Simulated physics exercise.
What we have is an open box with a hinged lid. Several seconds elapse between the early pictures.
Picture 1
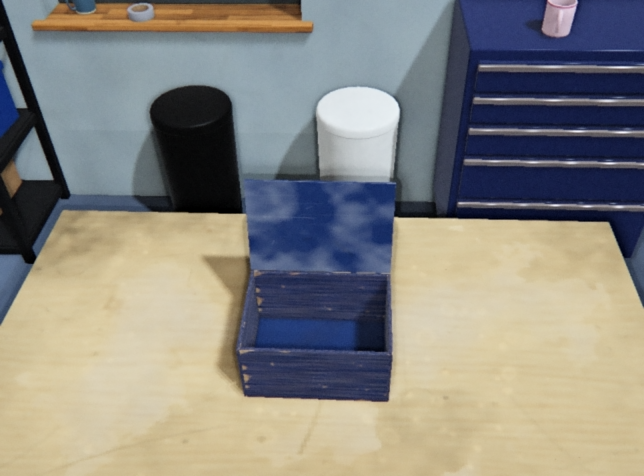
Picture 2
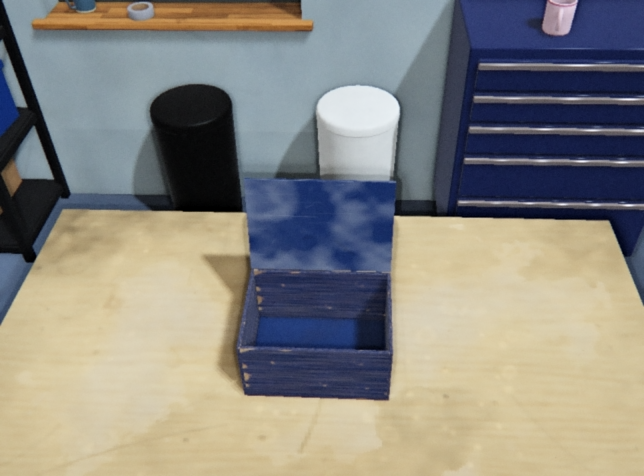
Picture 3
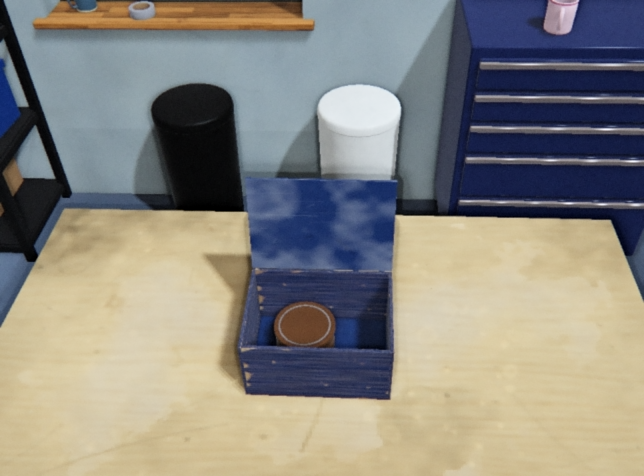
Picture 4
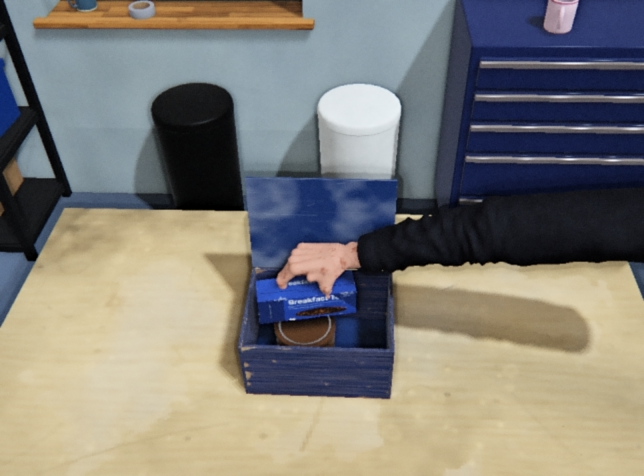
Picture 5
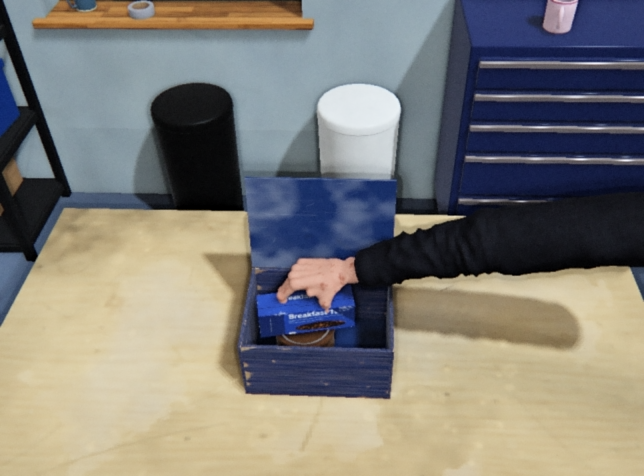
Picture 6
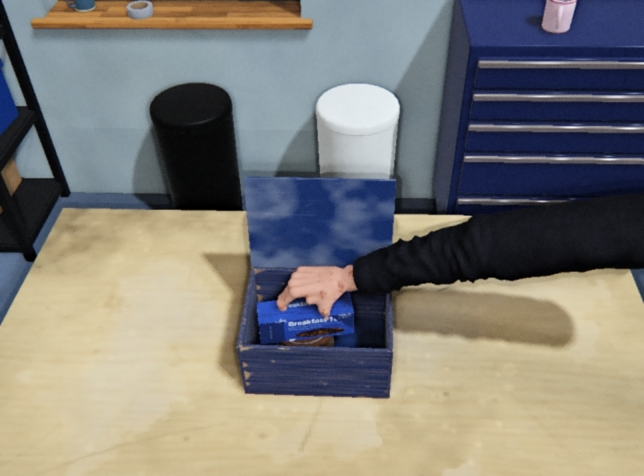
A hand in a dark sleeve reached in from the right and lowered a blue carton into an open blue box, where a round brown tub had appeared earlier, and kept hold of it.
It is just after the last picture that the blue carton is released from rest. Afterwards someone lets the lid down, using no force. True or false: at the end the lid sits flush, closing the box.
True.
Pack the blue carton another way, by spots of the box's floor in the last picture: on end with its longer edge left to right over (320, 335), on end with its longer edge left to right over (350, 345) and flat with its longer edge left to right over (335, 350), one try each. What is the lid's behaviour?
Trial 1: Lid propped open. Trial 2: Lid propped open. Trial 3: Lid fully lowered.
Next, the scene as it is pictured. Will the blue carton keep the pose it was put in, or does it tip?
In the end, the blue carton keeps its orientation.
Then, 1.20 s later than the last frame, lid starting down.
Then, 1.70 s later than the last frame, lid 48° above the rim.
Then, 2.00 s later than the last frame, lid 16° above the rim.
Then, 2.70 s later than the last frame, lid shut.
When it is over, lid shut; both as before. End places, in pixels of the last picture, blue carton near (306, 319).
